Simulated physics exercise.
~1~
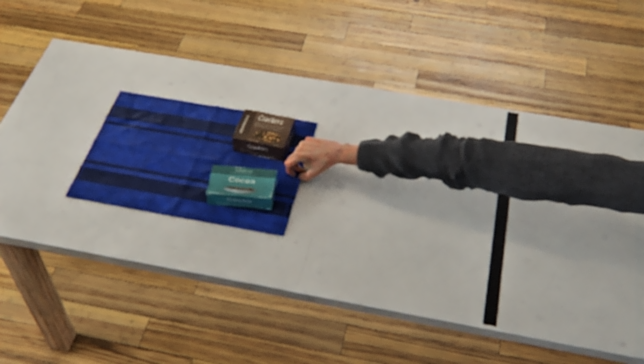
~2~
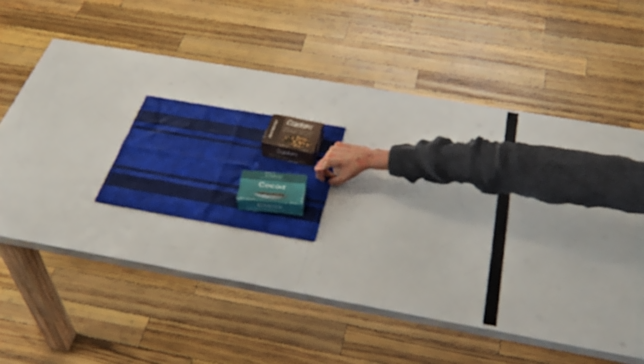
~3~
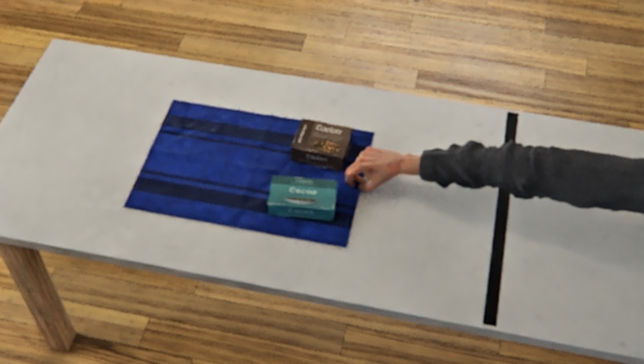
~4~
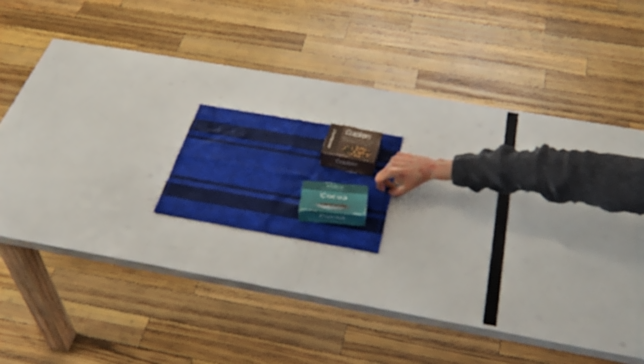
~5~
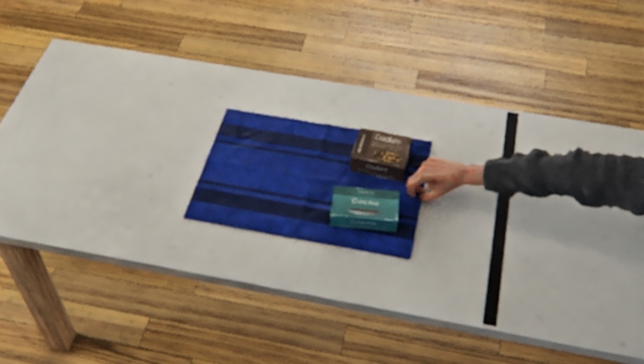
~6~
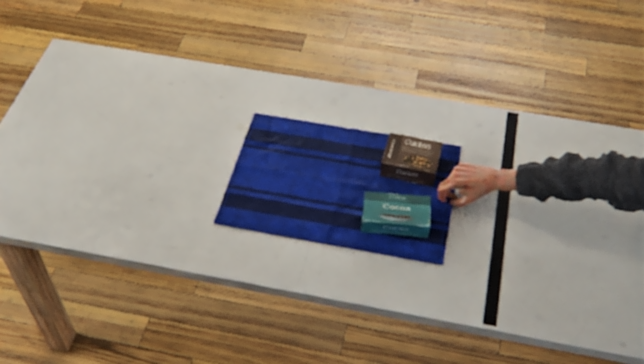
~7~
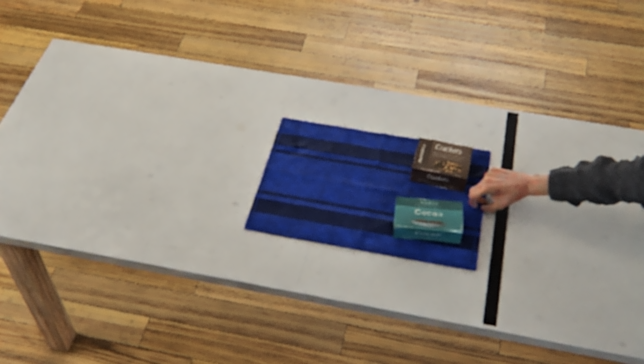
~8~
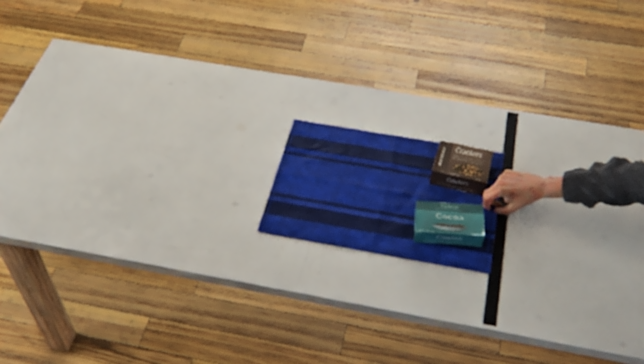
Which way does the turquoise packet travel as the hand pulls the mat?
The turquoise packet moves to the right, riding along on the blue mat.
